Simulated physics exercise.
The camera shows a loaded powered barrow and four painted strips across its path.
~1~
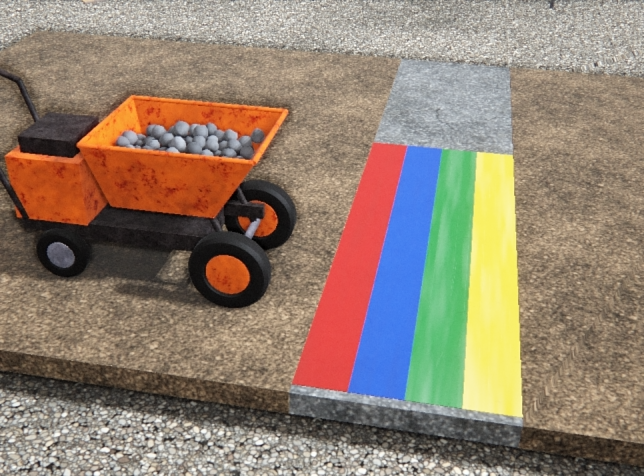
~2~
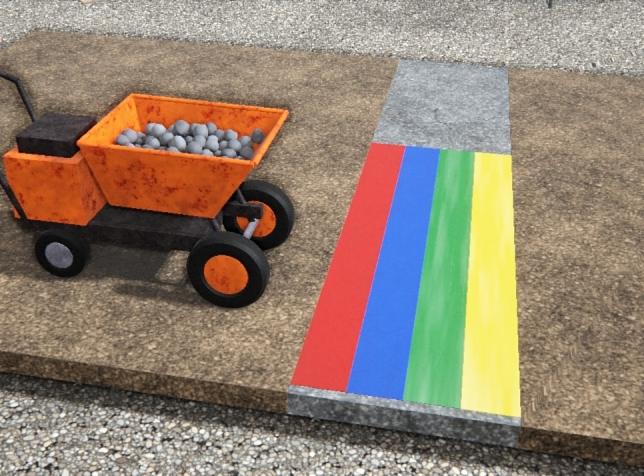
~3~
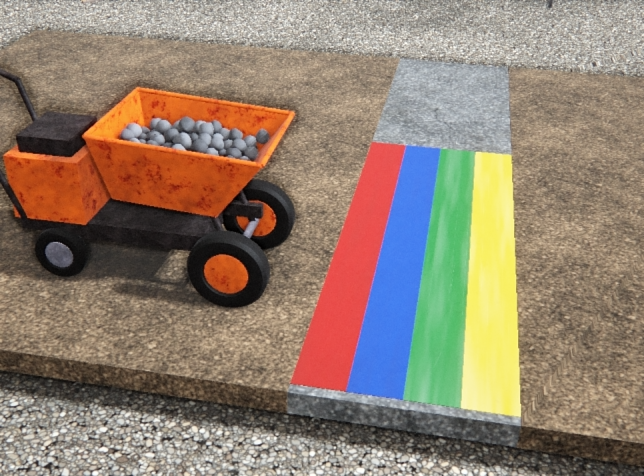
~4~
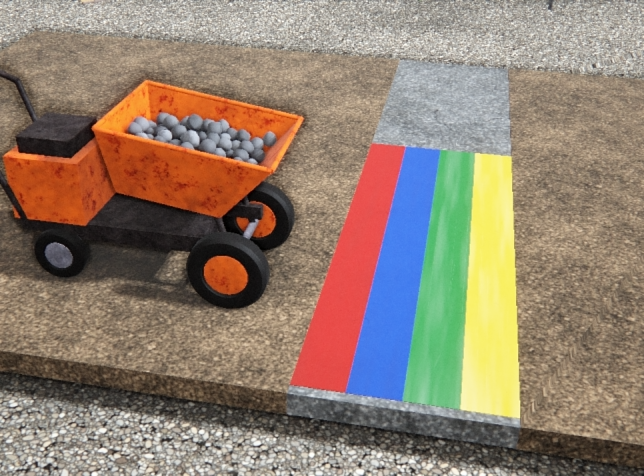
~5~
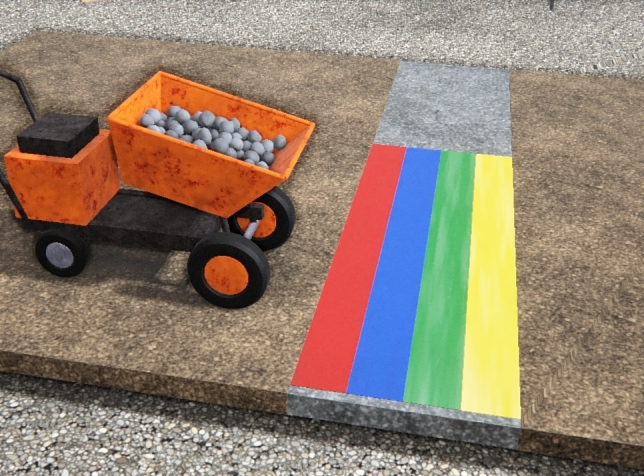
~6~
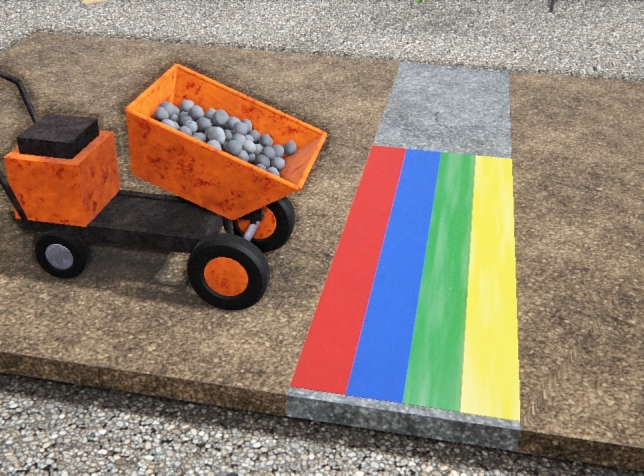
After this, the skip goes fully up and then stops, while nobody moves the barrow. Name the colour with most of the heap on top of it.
Blue.
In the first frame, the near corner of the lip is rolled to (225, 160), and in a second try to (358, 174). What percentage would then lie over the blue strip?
30 and 0 percent, in that order.
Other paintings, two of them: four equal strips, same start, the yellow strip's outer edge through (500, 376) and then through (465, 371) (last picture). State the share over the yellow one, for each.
Shares: Near 10 %; near 20 %.
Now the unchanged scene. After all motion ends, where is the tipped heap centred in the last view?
I'd say the middle ends up at about (405, 293).
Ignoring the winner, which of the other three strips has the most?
Green.
Soon after the last picture, skip tipped steeply; all in the skip.
A little later, skip tipped right over; most in the skip; a stray few over the red strip; a small part over the blue strip; a stray few falling.
Later still, skip tipped right over; about a quarter in the skip; a small part over the red strip; about a third over the blue strip; about a quarter over the green strip; a small part over the yellow strip; a stray few off the paint.
By the end, skip tipped right over; a small part in the skip; a small part over the red strip; about half over the blue strip; about a quarter over the green strip; a small part over the yellow strip; a stray few off the paint.
